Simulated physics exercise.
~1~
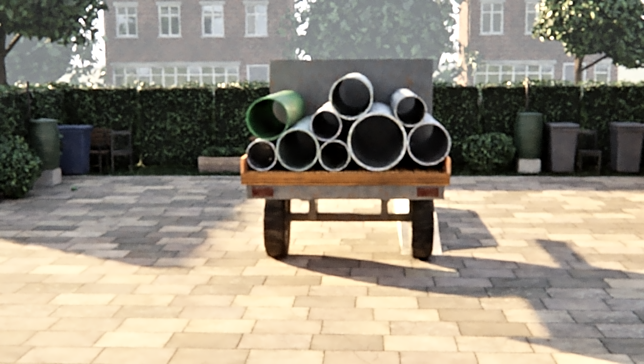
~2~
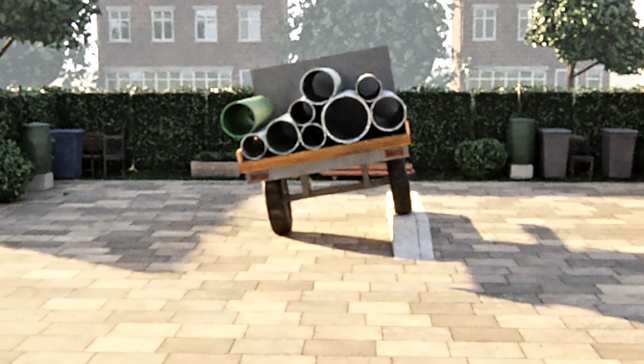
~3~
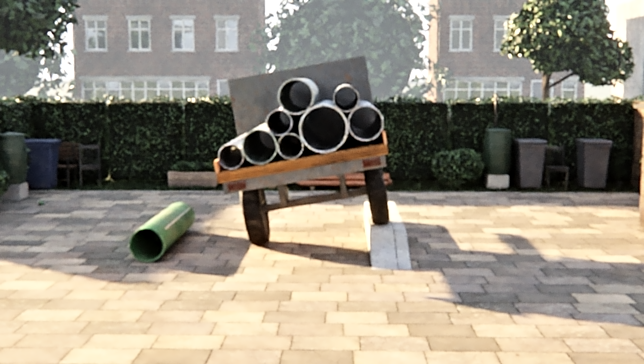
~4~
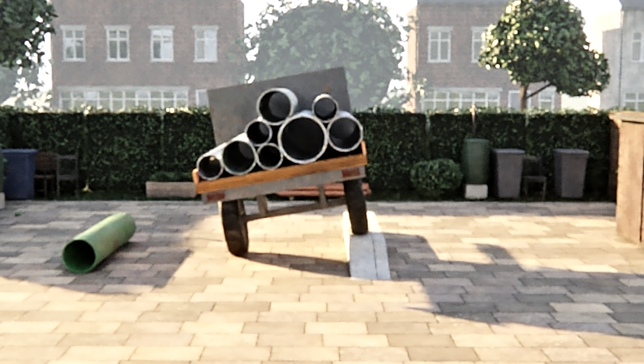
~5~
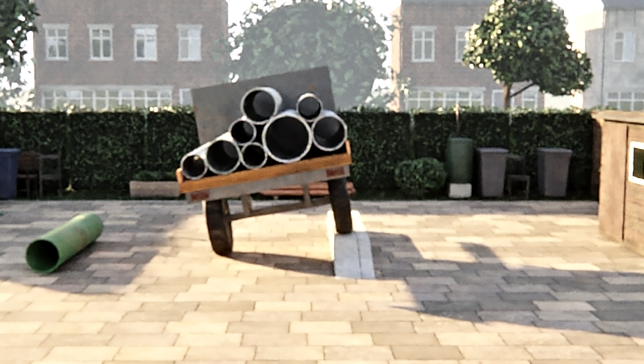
In the video, a flat trailer loaded with steel pipes, one of them green, tilts to the left as its right wheel goes up a low ramp on a paved yard. The green pipe drops off the left side and ends on the ground, while the others stay aboard.
